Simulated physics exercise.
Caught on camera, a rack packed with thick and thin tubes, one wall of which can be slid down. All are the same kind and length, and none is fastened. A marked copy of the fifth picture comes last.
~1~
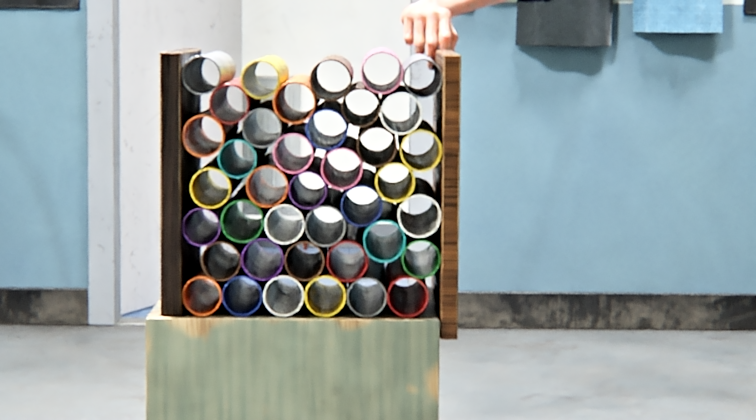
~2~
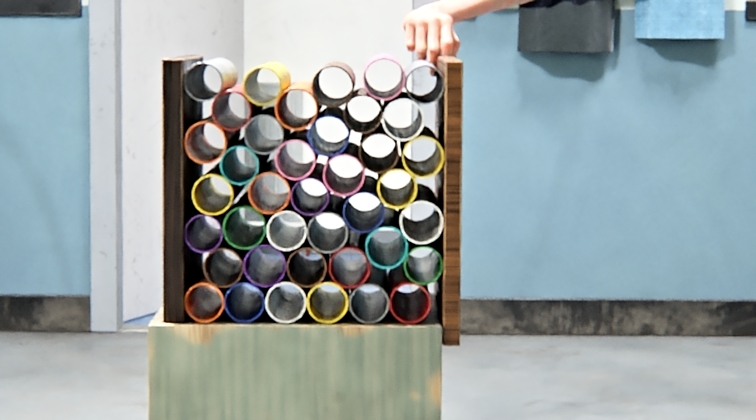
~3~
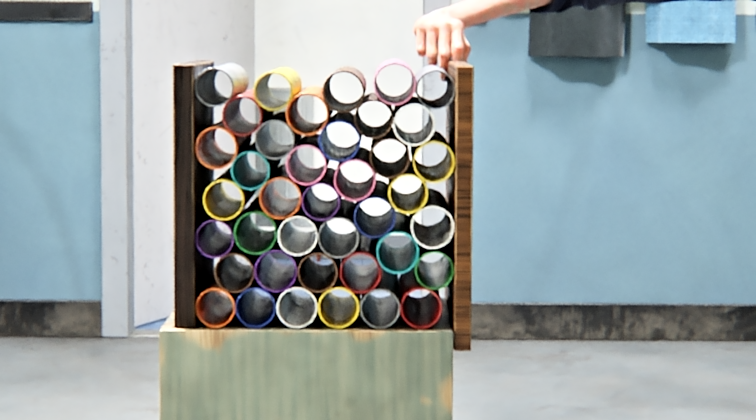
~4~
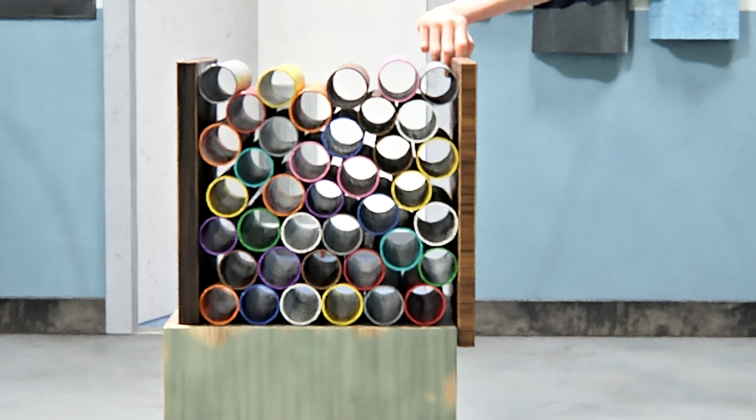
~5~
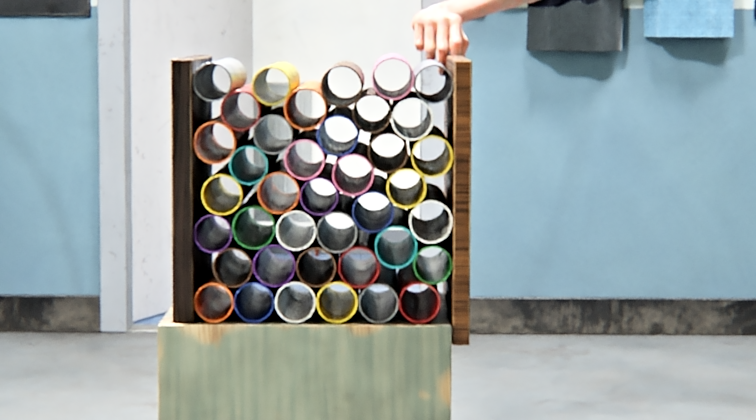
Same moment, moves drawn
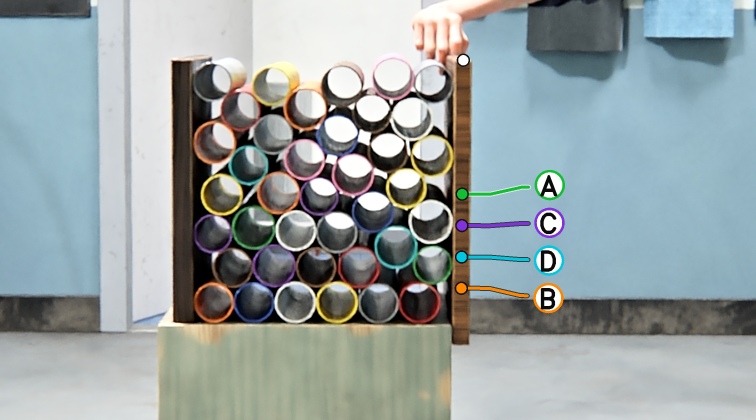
A hand resting on the right side board of a rack packed with colourful-rimmed tubes, the view shifting slightly while the tubes stay in place.
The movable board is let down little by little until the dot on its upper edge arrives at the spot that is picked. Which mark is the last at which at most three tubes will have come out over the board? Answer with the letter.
Stop at A.
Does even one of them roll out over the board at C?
Yes.
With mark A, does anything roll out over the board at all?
Yes.
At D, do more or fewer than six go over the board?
It loses more than six.
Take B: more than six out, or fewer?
At B, more than six.
On the copy, A at (462, 194); B at (462, 288); C at (462, 226); D at (462, 257); the white dot at (464, 60).
On A. First, top of the board (454, 121).
Then, top of the board (453, 190).
Finally, top of the board (453, 194), one out over the board.
By contrast, B more than three out over the board; C four out over the board; D more than three out over the board.
